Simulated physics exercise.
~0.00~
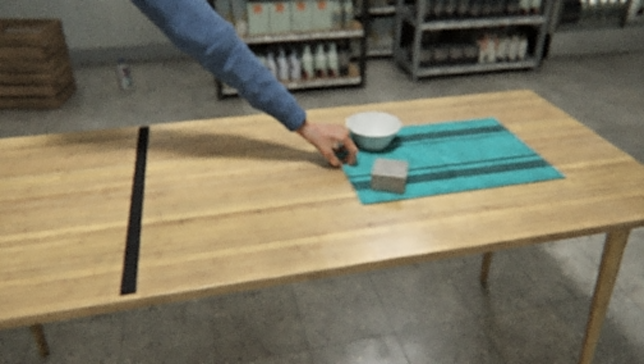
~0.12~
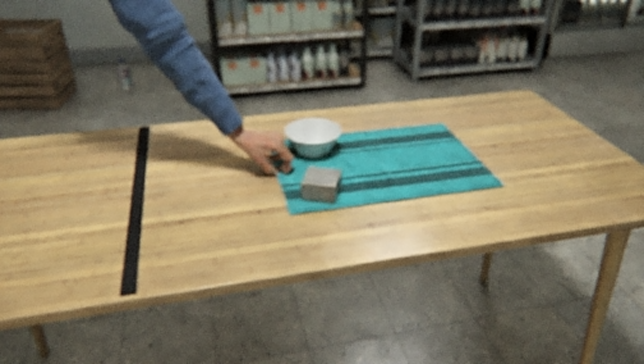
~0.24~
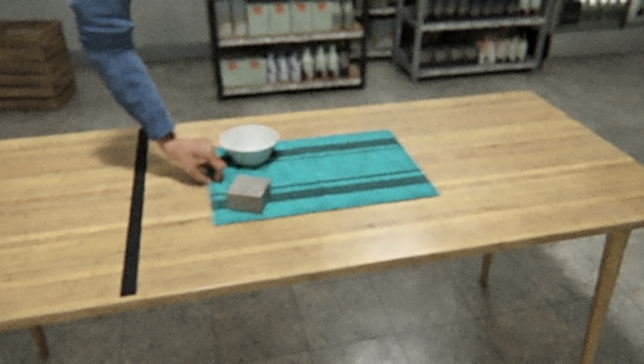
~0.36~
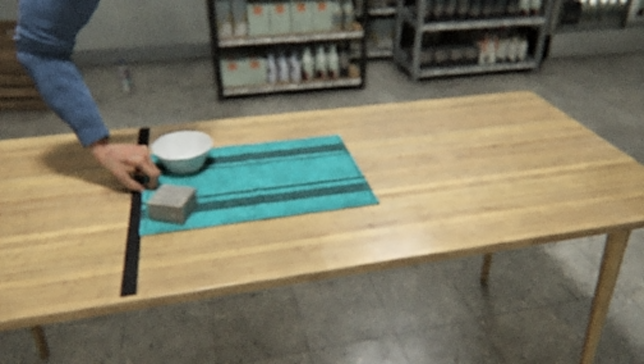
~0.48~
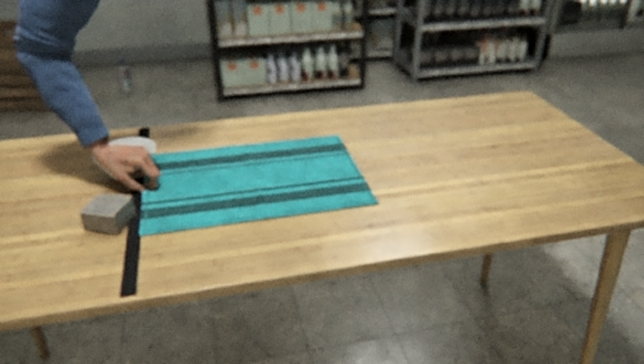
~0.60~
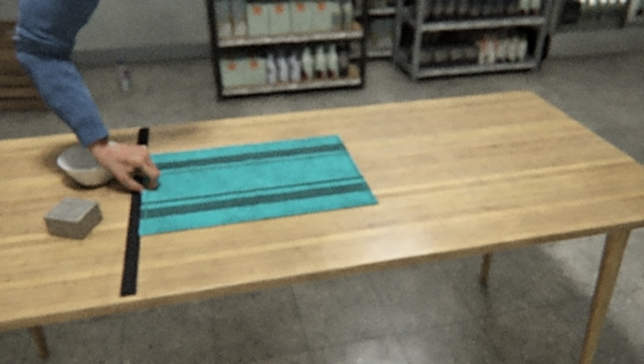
A turquoise tea towel carrying a white bowl and a grey block is pulled left across a wooden table by a hand until its hem reaches a strip of black tape and stops, while the block and bowl slide on past the hem and end up on bare wood beyond the tape.
